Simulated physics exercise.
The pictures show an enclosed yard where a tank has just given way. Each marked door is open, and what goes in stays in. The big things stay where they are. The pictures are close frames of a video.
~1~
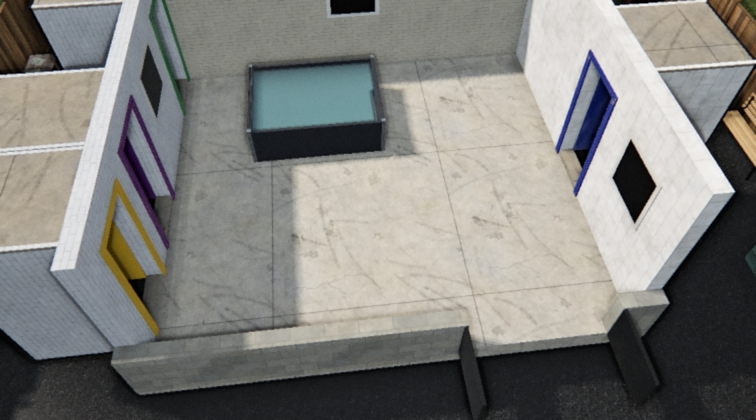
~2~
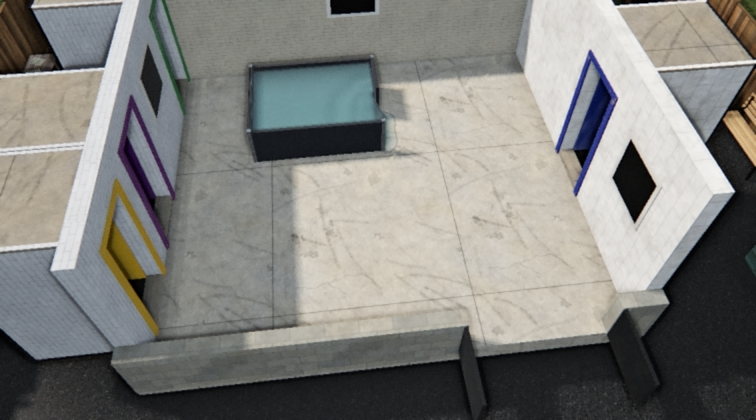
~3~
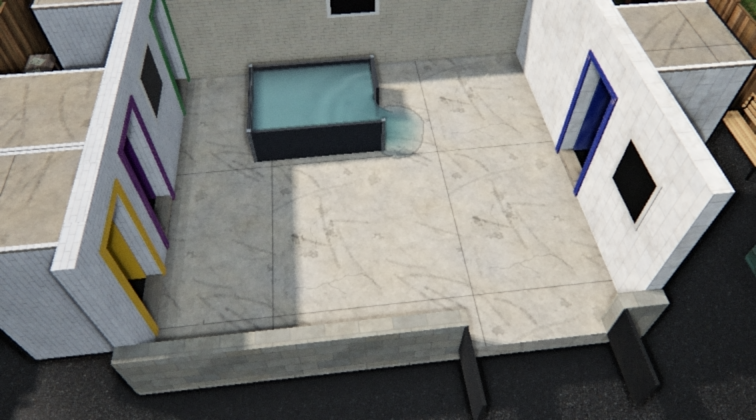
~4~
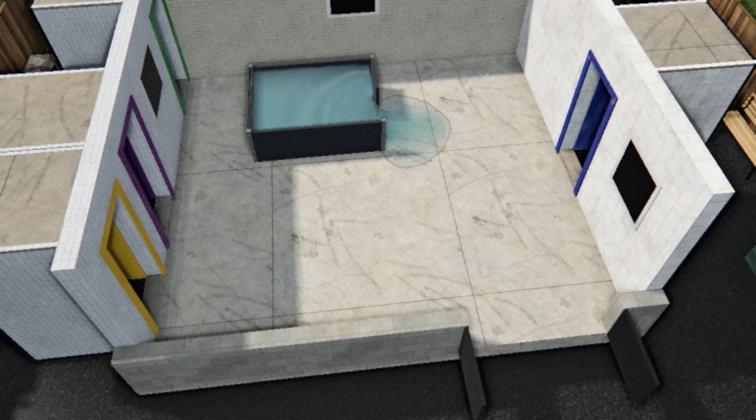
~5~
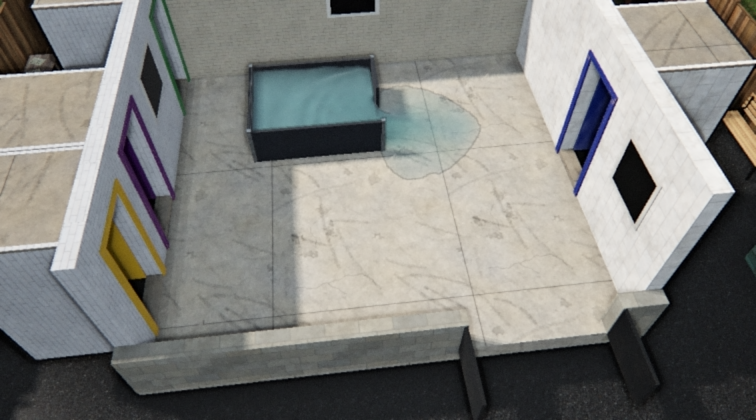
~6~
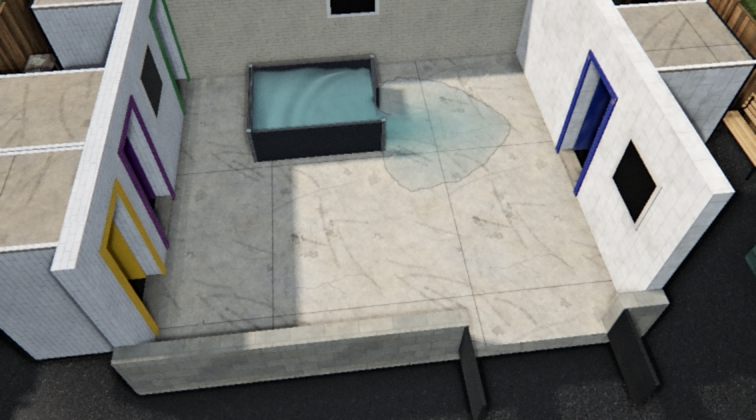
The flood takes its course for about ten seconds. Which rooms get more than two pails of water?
The blue door lets in a lot; the purple door admits no more than that; the green door admits no more than that; the yellow door admits no more than that.
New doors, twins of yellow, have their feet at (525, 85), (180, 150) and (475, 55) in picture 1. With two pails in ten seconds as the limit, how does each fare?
As listed: Passes that mark, keeps below it, passes that mark.
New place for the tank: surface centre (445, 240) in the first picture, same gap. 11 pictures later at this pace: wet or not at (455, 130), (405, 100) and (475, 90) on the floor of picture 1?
In turn: Free of water, no water, free of water.
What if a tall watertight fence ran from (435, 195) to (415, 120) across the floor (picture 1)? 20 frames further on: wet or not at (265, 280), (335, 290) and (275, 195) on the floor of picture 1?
As listed: Flooded, wet, dry.
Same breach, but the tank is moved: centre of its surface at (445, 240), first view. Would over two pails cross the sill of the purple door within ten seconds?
Purple holds.
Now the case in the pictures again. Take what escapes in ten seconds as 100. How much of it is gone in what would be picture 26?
Near 10 in a hundred.
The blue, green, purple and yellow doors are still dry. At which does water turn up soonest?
I say the door marked blue.
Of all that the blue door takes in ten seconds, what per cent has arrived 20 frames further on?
Near 85 in a hundred.
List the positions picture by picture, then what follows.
Still water in the water tank at (314, 96), in the first frame.
The front is at (385, 114), out from the gap at (379, 125), in the second frame.
The front is at (418, 120), out from the gap at (379, 126), in the third frame.
The front is at (443, 120), out from the gap at (379, 126), in the fourth frame.
Water pours out at (379, 126) and has run to (475, 131), in the fifth frame.
The front is at (505, 124), out from the gap at (379, 125), in the sixth frame.
A moment on, water covers 25 % of the floor; the blue door wet at the sill, nothing in, the purple door not reached, the green door not reached, the yellow door not reached.
Next, water covers 35 % of the floor; the blue door under two buckets in, the purple door not reached, the green door not reached, the yellow door not reached.
Then, water covers 35 % of the floor; the blue door over two buckets in, the purple door not reached, the green door not reached, the yellow door not reached.
Later, water covers 50 % of the floor; the blue door over two buckets in, the purple door not reached, the green door wet at the sill, nothing in, the yellow door not reached.
In the end, water covers 75 % of the floor; the blue door over two buckets in, the purple door wet at the sill, nothing in, the green door under two buckets in, the yellow door not reached.
